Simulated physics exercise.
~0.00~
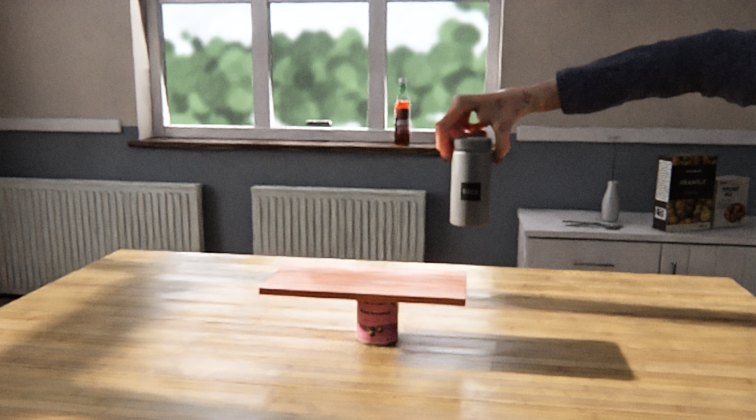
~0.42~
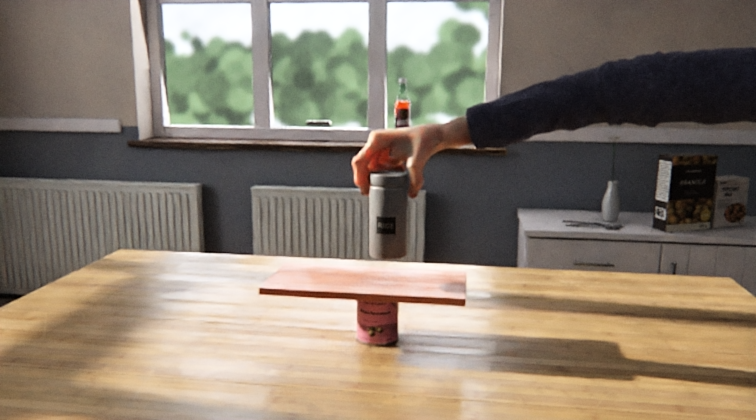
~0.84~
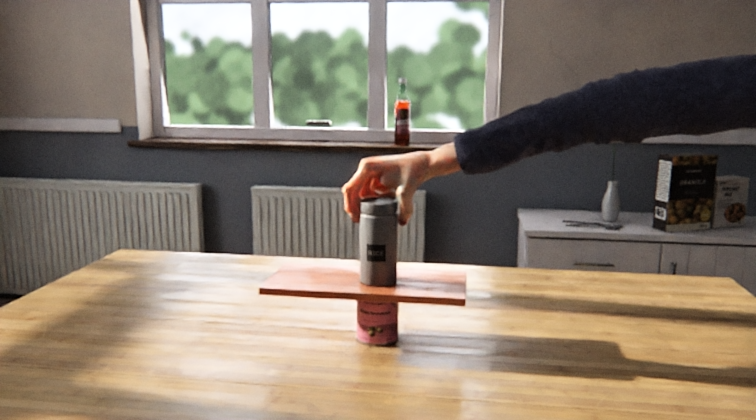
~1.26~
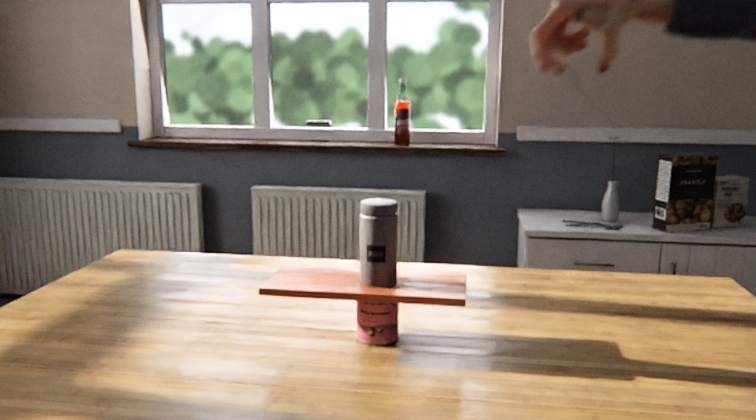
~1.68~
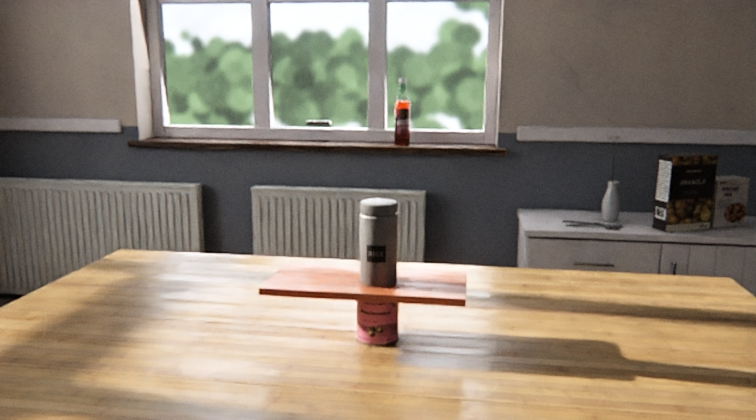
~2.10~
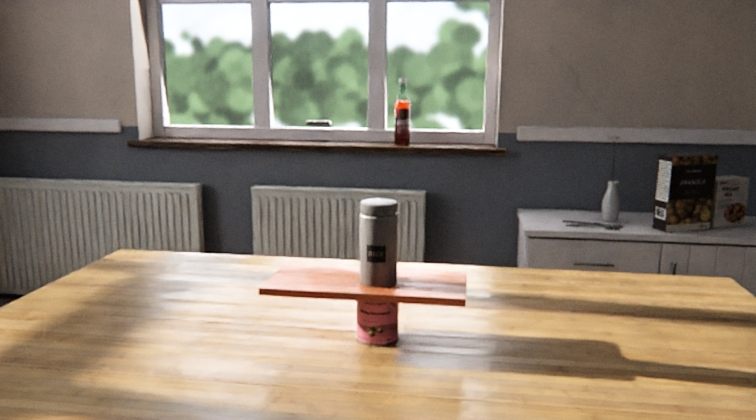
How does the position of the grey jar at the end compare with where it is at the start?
At the start the grey jar is held in the air above and to the right of the board. By the end it is further left and lower, standing upright on the orange board above the pink tin.
At the start, an orange board lies balanced across a pink tin on a wooden table, while a hand reaching in from the right holds a grey jar upright in the air above and to the right of it. The hand carries the jar left until it hangs over the board. It then lowers the jar onto the board, right above the tin. The fingers let go and the hand draws back to the upper right, out of view. The jar stays upright, and the board and tin stay still beneath it, so the small tower keeps its balance.
